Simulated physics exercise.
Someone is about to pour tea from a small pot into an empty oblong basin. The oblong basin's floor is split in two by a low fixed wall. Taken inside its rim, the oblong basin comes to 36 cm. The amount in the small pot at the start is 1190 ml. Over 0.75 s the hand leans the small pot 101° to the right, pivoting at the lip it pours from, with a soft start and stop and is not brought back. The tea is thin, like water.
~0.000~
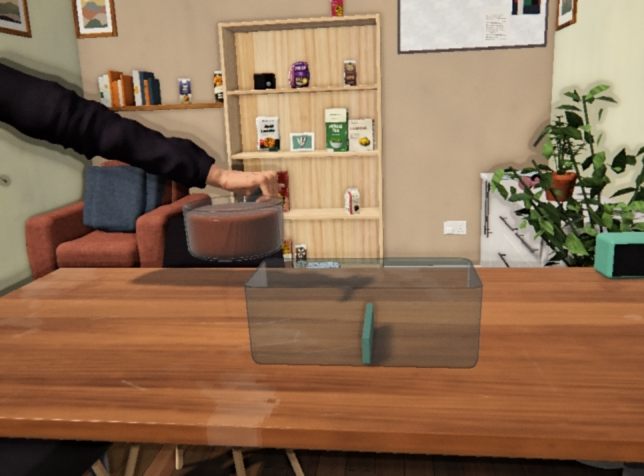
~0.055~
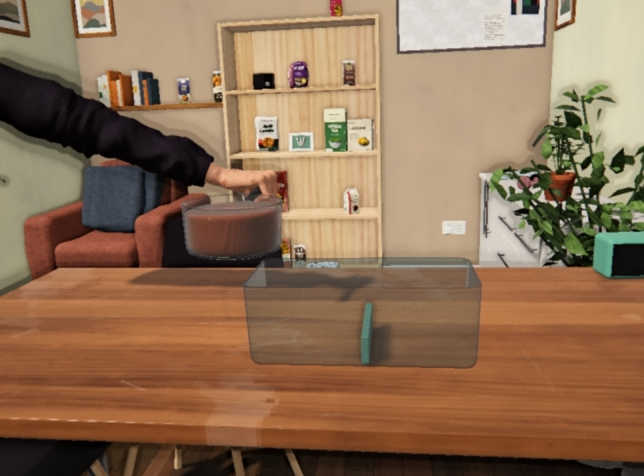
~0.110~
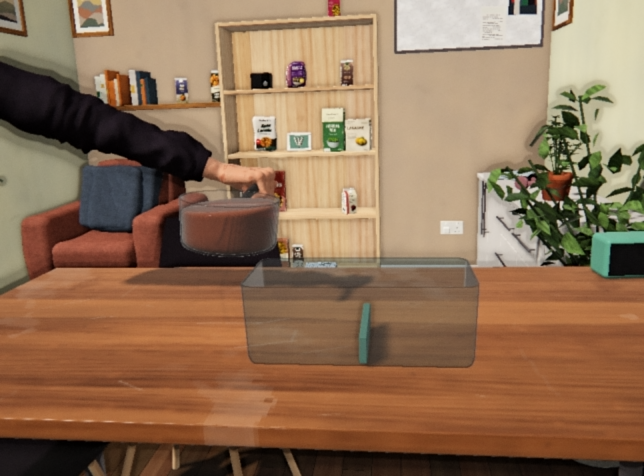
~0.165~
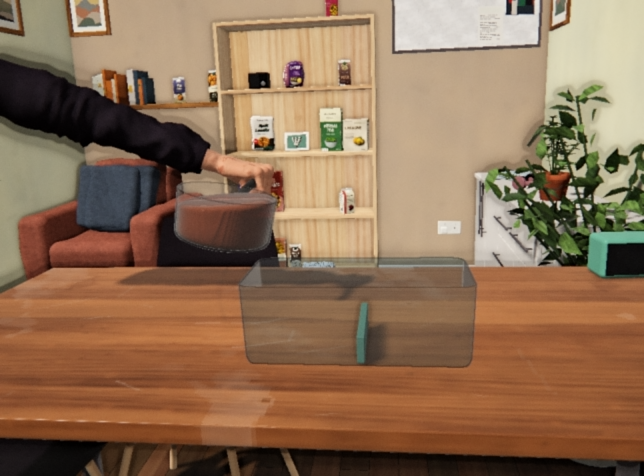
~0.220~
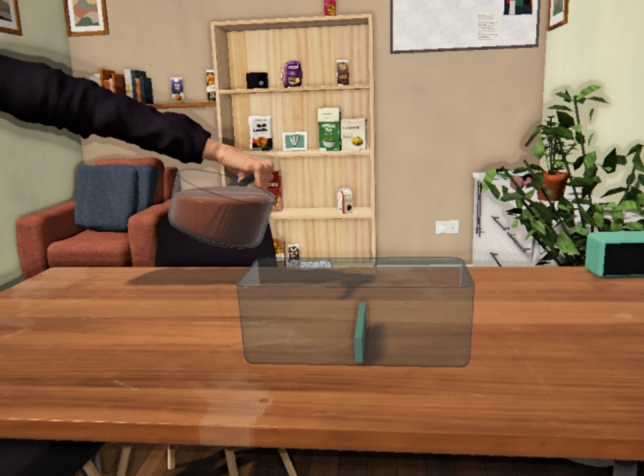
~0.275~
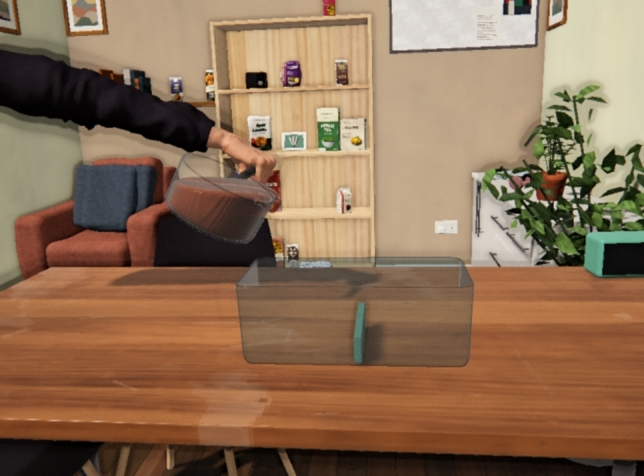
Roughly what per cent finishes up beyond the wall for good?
Roughly 46 per cent.
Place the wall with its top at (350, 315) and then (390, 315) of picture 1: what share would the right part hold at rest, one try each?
70 then 10 %.
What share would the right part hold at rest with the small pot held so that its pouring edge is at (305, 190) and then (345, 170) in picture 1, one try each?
Respectively 65 and 55 %.
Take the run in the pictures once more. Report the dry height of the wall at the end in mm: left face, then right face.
About 22 mm left, about 22 mm right.
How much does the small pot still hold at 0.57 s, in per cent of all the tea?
Near 40 in a hundred.
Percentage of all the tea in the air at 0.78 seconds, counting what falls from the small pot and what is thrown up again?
Estimate: About 12 in a hundred.
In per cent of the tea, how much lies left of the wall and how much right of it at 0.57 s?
Left roughly 14, right roughly 0.
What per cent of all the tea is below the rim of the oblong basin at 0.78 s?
Close to 82 in a hundred.
By 0.57 s the tilt is 87° and 39 per cent is still to pour, 14 is left of the wall and 0 right of it.
By 0.78 s the tilt is 101° and 6 per cent is still to pour, 32 is left of the wall and 51 right of it.
By 1.01 s the tilt is 101° and 1 per cent is still to pour, 45 is left of the wall and 45 right of it.
By 1.25 s the tilt is 101° and 0 per cent is still to pour, 51 is left of the wall and 46 right of it.
At rest 51 per cent lies left of the wall, 46 right of it and 3 outside.
